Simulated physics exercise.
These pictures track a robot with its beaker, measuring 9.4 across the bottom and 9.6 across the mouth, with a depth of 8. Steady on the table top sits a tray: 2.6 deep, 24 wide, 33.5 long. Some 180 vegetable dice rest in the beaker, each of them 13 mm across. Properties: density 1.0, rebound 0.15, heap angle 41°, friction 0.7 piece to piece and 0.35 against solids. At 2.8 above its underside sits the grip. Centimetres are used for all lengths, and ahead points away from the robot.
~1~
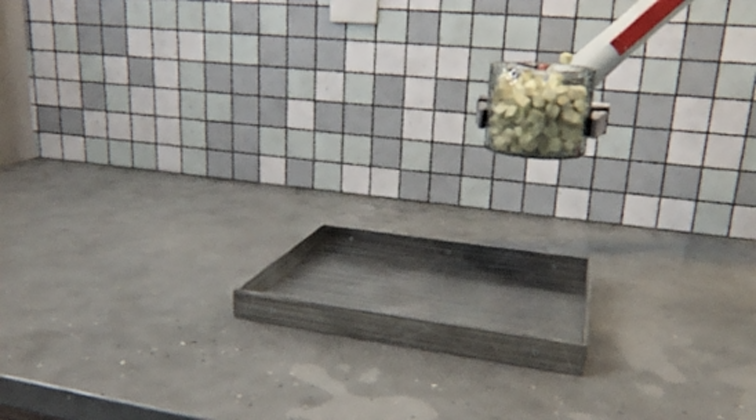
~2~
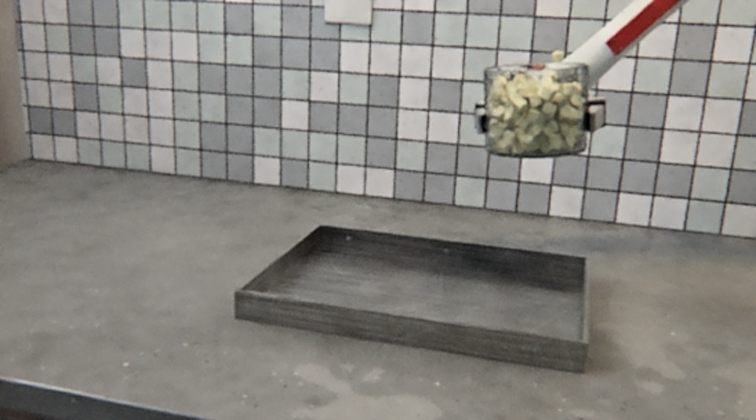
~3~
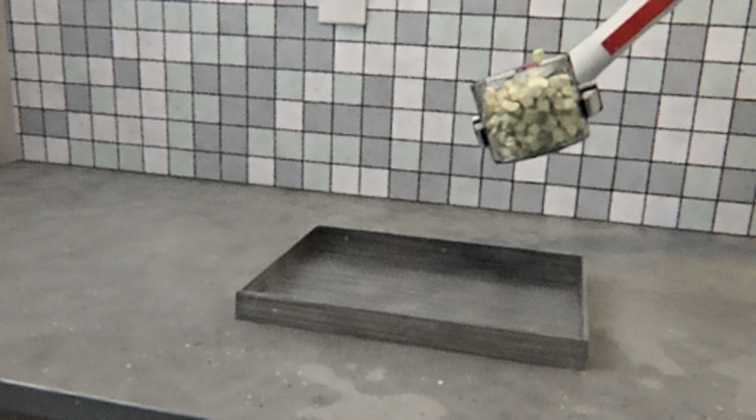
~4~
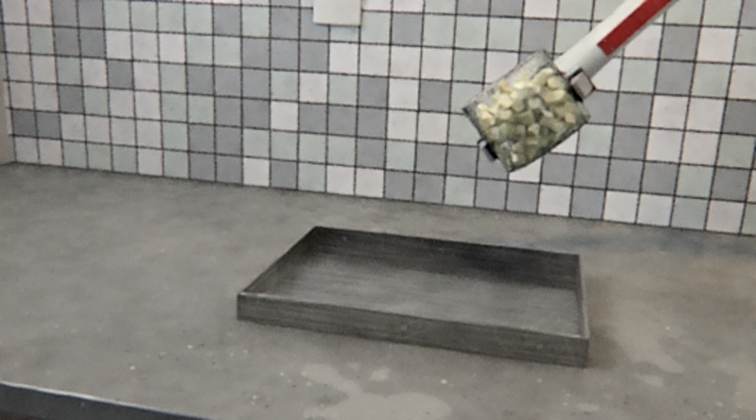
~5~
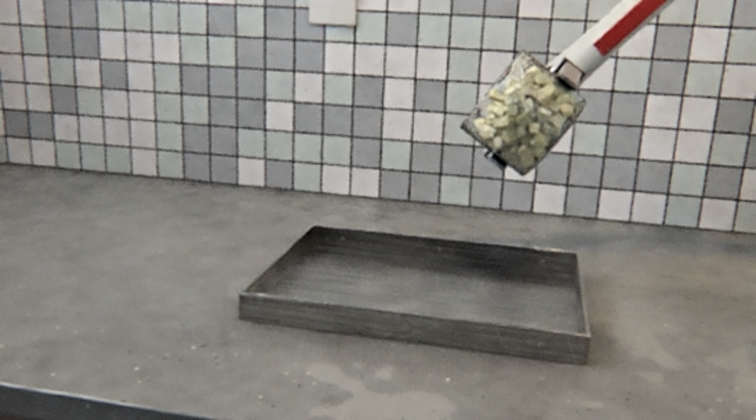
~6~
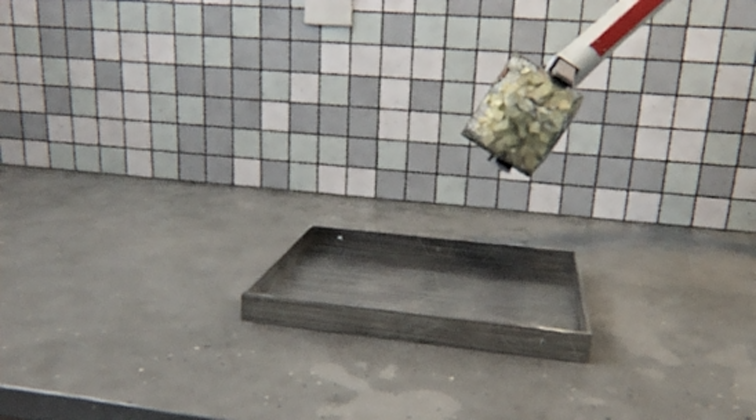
Above a dark tray on a gray counter, a robot arm tilts a beaker of diced vegetables.
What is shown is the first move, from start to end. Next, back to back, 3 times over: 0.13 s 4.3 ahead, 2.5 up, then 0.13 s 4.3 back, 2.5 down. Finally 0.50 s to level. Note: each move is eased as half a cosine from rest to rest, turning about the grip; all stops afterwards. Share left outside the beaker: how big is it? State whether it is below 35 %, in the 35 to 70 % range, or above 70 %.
It is in the 35 to 70 % range.
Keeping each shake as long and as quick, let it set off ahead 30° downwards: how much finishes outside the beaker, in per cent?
Some 10 per cent.
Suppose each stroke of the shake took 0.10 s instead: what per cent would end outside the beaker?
It would come to around 90 %.
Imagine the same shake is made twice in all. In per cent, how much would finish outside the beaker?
Roughly 45 in a hundred.
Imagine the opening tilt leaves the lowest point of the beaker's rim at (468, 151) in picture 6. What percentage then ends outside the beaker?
About 90 %.
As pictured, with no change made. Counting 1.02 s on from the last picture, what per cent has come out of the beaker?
Share out so far: Near 60 %.
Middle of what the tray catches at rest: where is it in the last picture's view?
Near (403, 285).
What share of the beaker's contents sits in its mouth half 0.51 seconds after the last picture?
65 per cent.
Then, 0.51 s on, tilted 61° forward, highest piece 23 above the table; 107 in the beaker, 43 in the tray, 29 in flight or on a rim.
Then, 1.02 s on, tilted 32° forward, highest piece 23 above the table; 107 in the tray, 72 in the beaker.
Then, 1.48 s on, level, highest piece 24 above the table; 107 in the tray, 72 in the beaker.
Then, 2.53 s on, level, highest piece 24 above the table; 107 in the tray, 72 in the beaker.
In the end, 107 in the tray, 72 in the beaker. That is 60 % outside the beaker.
